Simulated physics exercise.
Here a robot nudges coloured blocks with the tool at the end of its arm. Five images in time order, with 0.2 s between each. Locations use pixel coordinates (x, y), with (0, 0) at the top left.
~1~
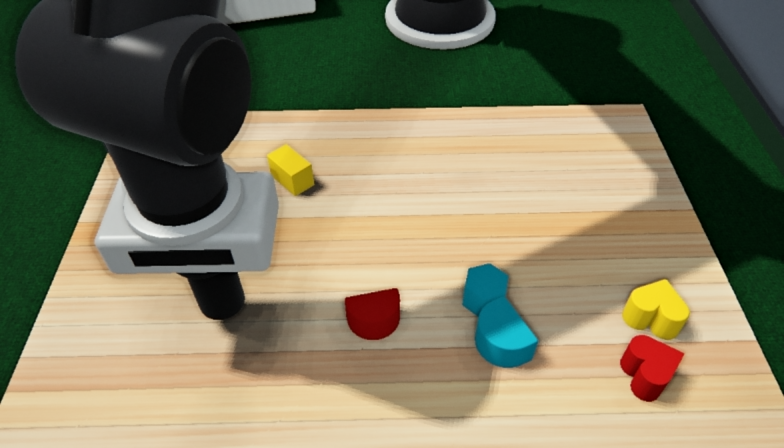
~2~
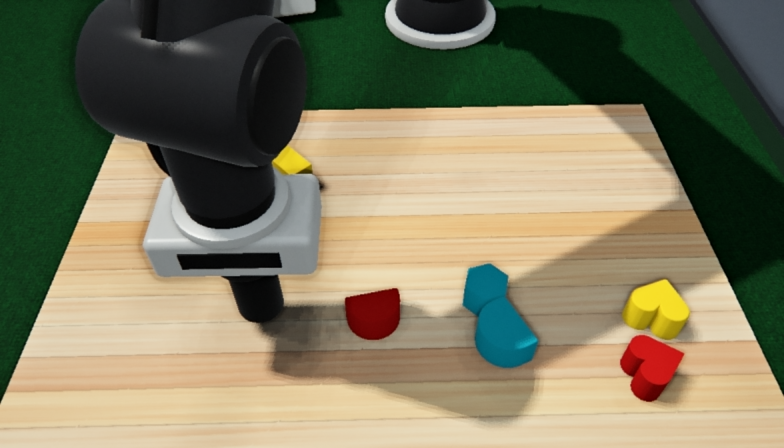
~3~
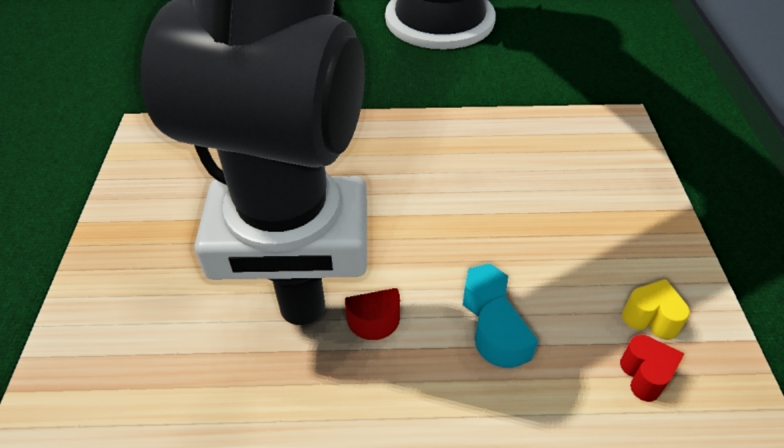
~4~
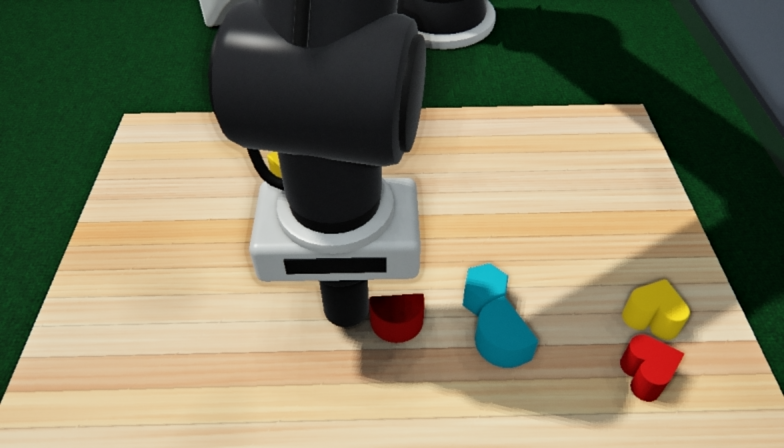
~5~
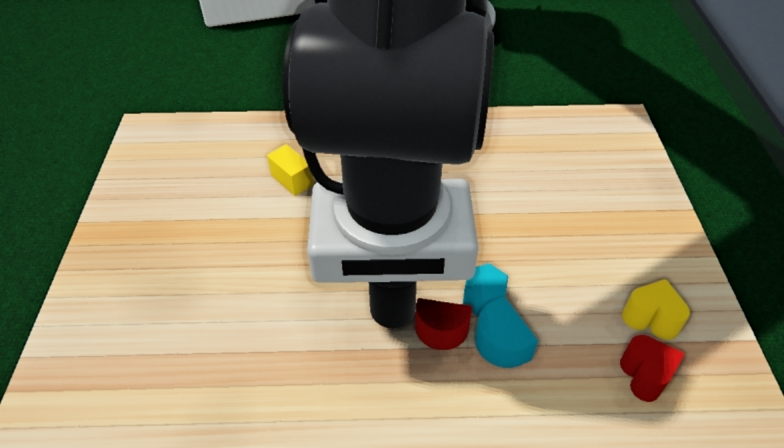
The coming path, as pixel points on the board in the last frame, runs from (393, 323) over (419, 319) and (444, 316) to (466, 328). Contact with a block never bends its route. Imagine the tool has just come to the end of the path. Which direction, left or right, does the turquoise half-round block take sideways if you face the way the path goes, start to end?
Facing from start to end, it will go to the right.
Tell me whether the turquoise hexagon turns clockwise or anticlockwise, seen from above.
Overhead view: Anti-clockwise.
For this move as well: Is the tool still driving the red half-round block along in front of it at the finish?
Yes - that is the case.
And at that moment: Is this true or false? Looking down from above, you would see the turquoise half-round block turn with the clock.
True.
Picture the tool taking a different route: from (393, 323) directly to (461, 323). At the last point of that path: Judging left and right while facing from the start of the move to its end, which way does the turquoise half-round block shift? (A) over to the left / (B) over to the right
My pick is B.
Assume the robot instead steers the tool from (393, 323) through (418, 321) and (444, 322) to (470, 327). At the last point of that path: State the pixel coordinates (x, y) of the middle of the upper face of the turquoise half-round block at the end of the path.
Located at (569, 343).
What follows on the original path. Halfway along, tool (433, 303); red half-round block (482, 312), turned 15° clockwise; turquoise half-round block (534, 332), turned 20° clockwise.
At the end, tool (468, 314); red half-round block (520, 321); turquoise hexagon (496, 279), turned 30° anticlockwise; turquoise half-round block (568, 347), turned 45° clockwise.
